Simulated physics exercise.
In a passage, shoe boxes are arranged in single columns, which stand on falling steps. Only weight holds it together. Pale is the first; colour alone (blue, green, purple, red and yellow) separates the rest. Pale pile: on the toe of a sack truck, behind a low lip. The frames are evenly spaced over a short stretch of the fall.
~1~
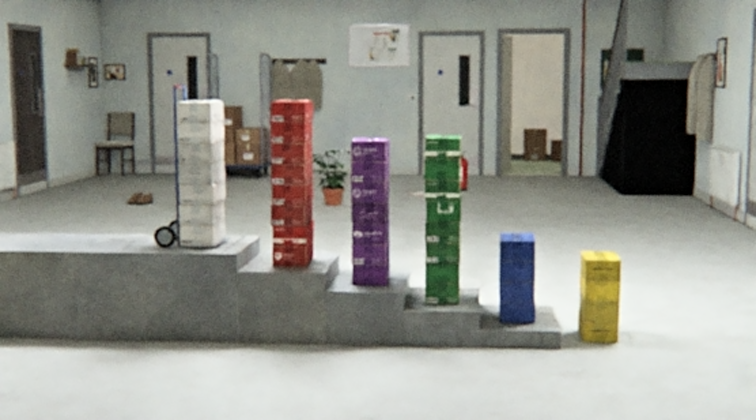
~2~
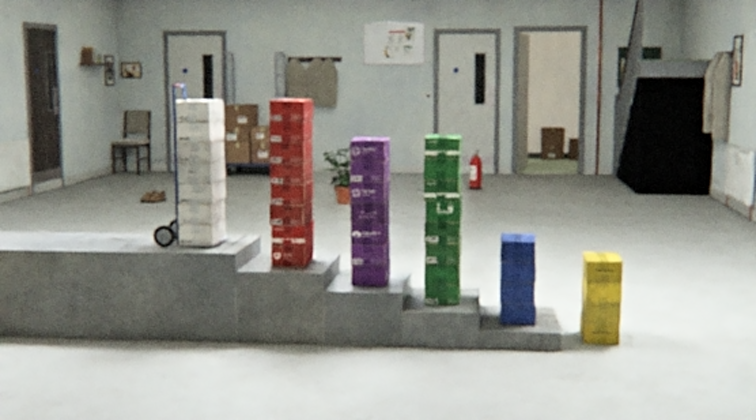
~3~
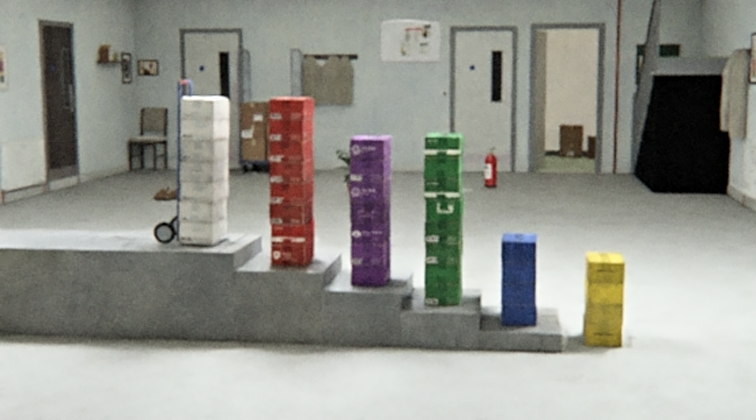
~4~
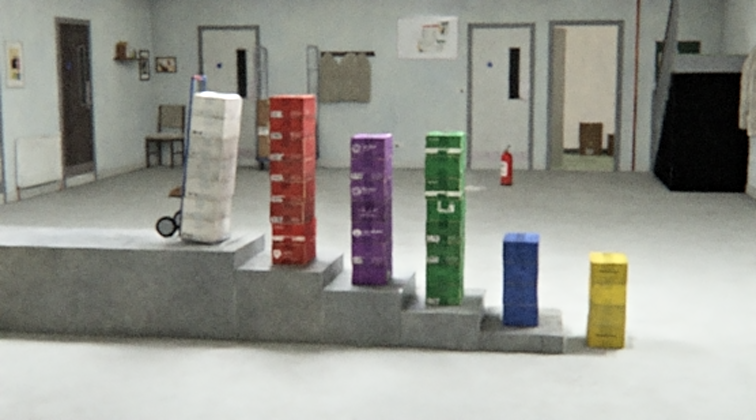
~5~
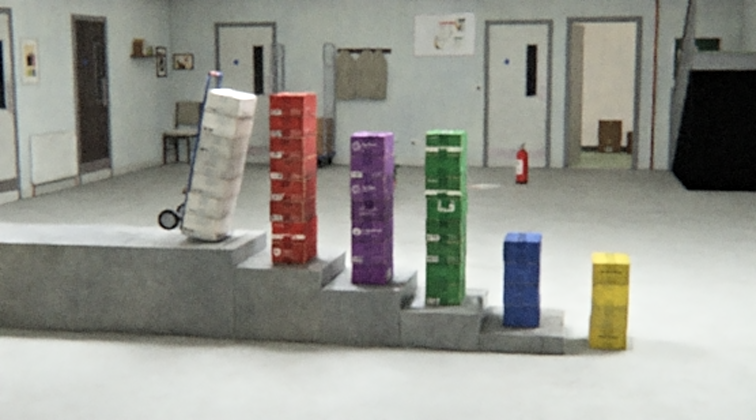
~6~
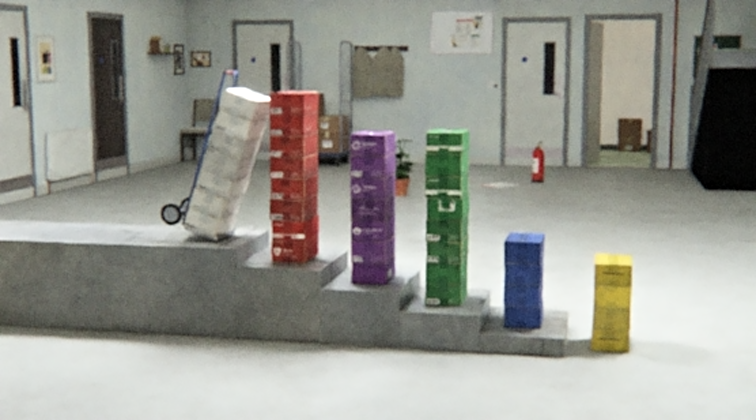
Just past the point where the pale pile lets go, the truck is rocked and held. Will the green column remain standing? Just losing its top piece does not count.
As far as I can tell, it falls apart.
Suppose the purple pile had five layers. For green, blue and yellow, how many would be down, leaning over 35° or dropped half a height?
Per pile, green = 7, blue = 4, yellow = 3.
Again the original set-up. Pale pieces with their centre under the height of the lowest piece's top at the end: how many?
Count: 5.
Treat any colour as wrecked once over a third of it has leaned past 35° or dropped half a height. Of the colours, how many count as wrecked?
That makes 5 in total.
Shortly afterwards, 7 of the pale pile down; none of the 8 green boxes down (7 of 31 in all colours); top green box a little from its place; top purple box tilted clearly.
Next, 7 of the pale pile down; 8 of the 8 green boxes down (22 of 31 in all colours); top green box on its side; top purple box tilted steeply, some four heights lower.
In the end, 7 of the pale pile down; 8 of the 8 green boxes down (28 of 31 in all colours); top green box upside down; top yellow box on its side. From the last view, middles, top yellow box near (728, 330).
